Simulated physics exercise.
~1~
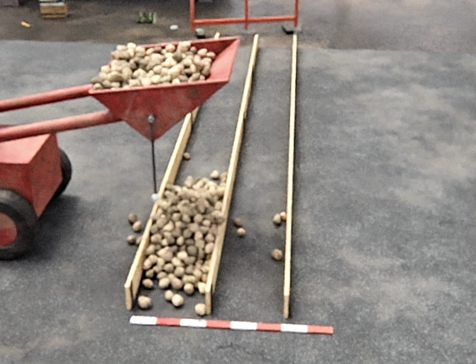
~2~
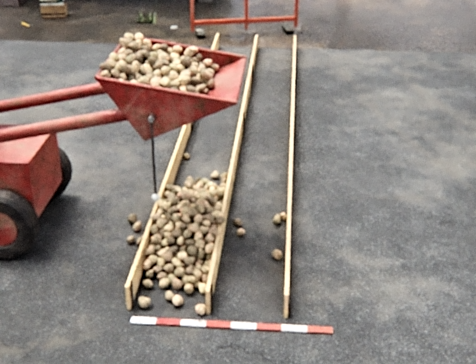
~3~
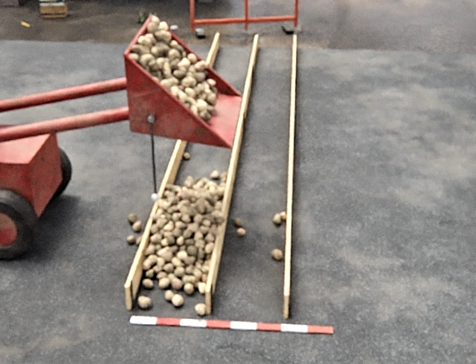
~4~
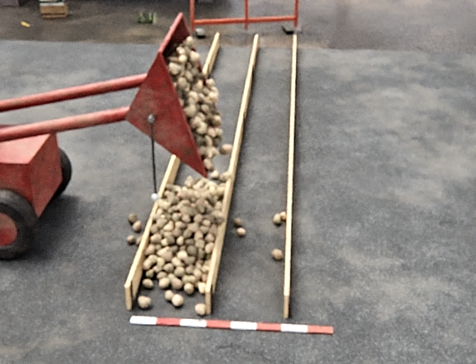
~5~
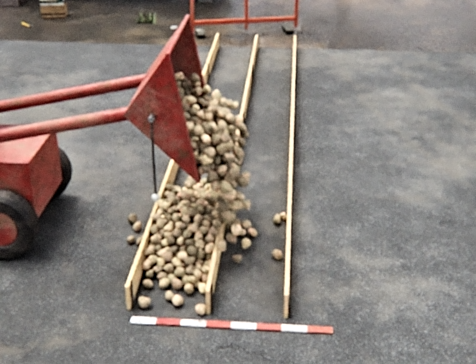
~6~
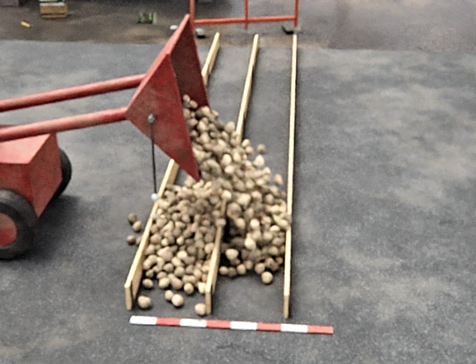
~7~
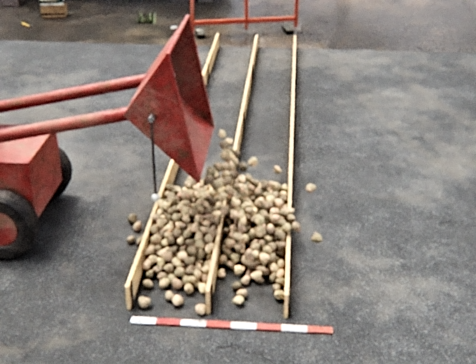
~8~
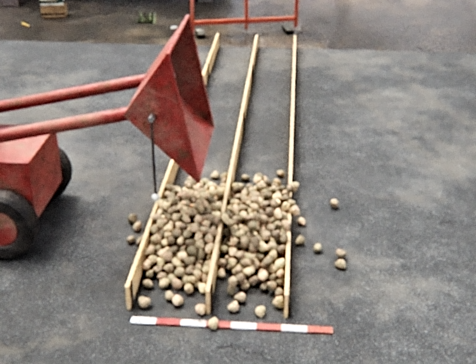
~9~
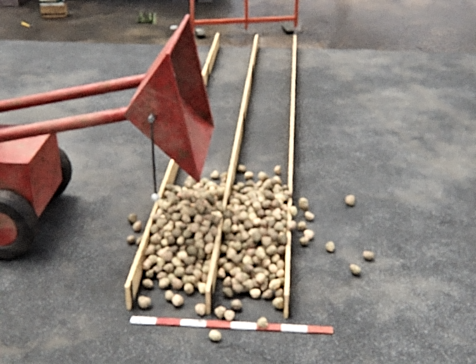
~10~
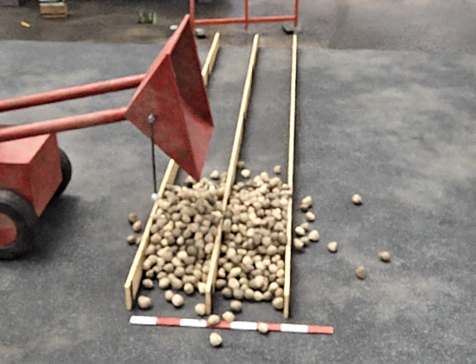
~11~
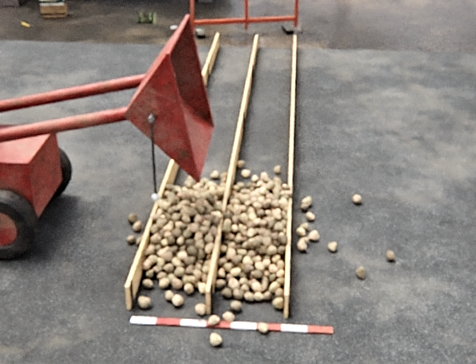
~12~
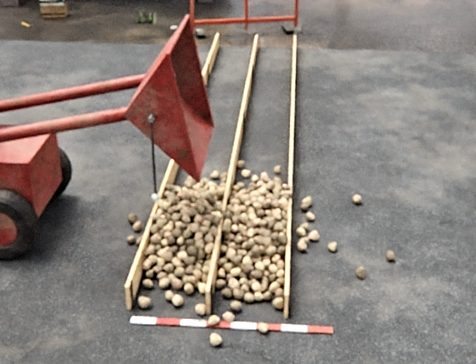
Red loader bucket tipping a load of rounded stones between wooden boards, filling the far bay as a few roll beyond.
